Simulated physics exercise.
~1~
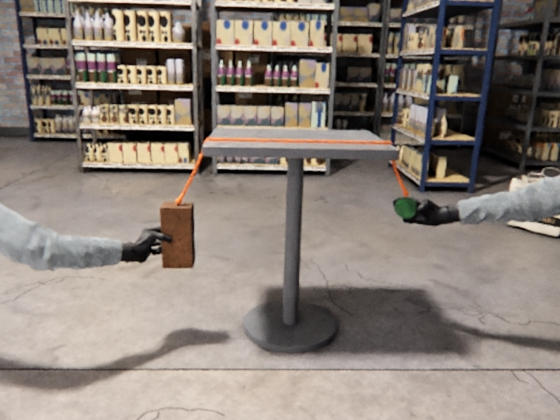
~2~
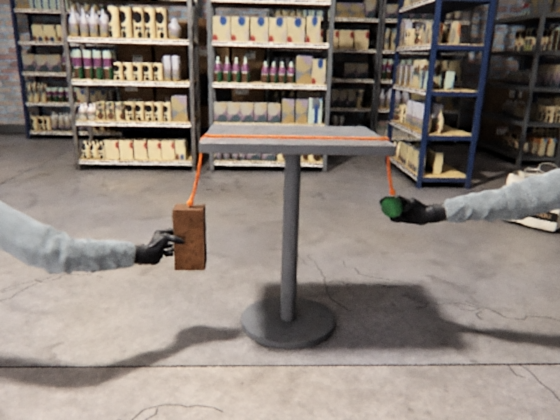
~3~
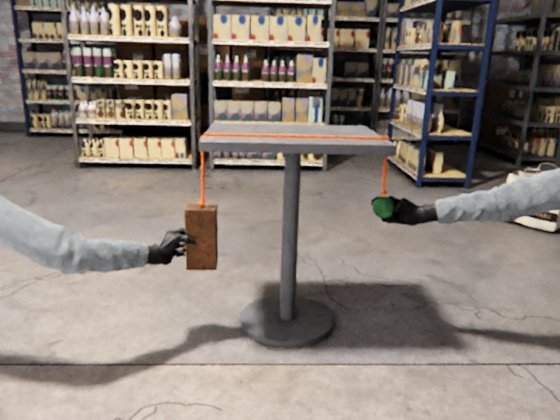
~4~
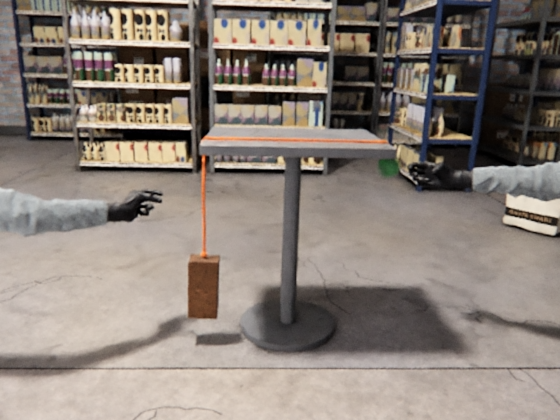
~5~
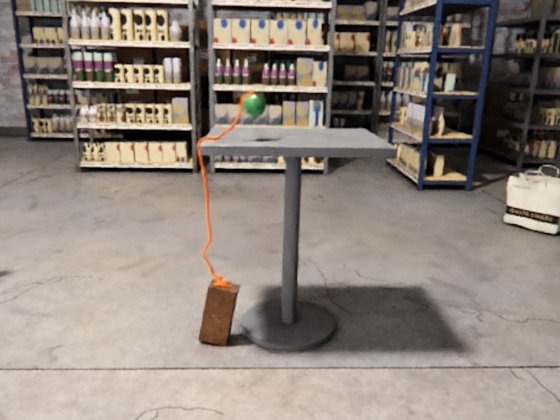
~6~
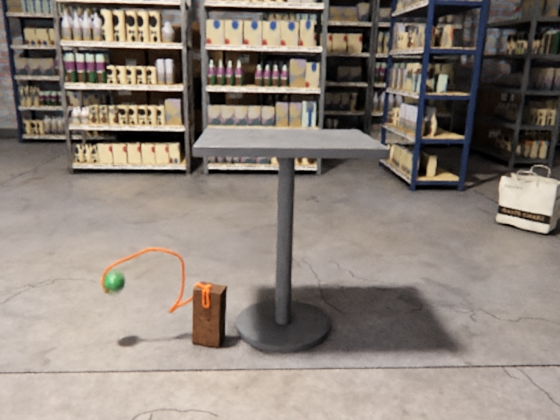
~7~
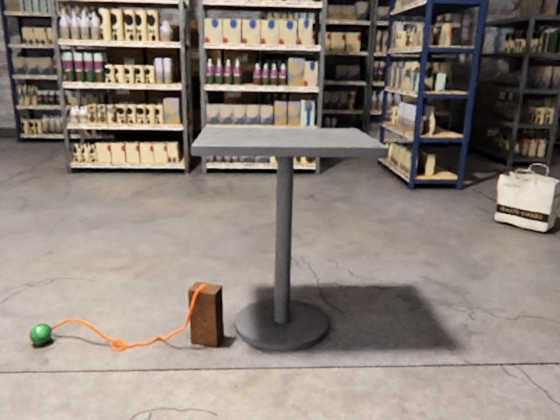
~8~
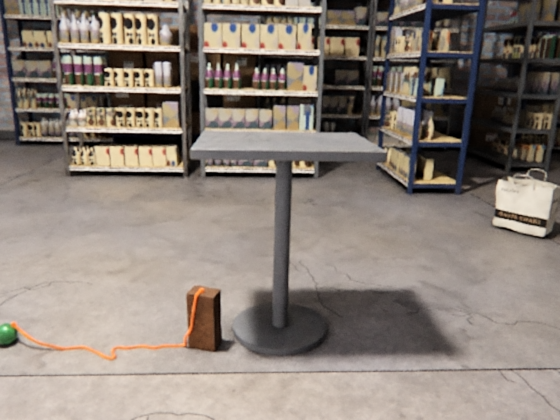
At first, two gloved hands reach in from either side of a grey pedestal stand in a storeroom, holding a brown brick on the left and a round green object on the right, joined by an orange cord laid across the top. The hands shift slightly, then let go and draw back. The brick drops on the left, pulling the cord across and the green object up over the top. The brick lands beside the base as the green object flies off the left side, trailing the cord. It reaches the floor and rolls farther left, while the brick stays standing near the base.
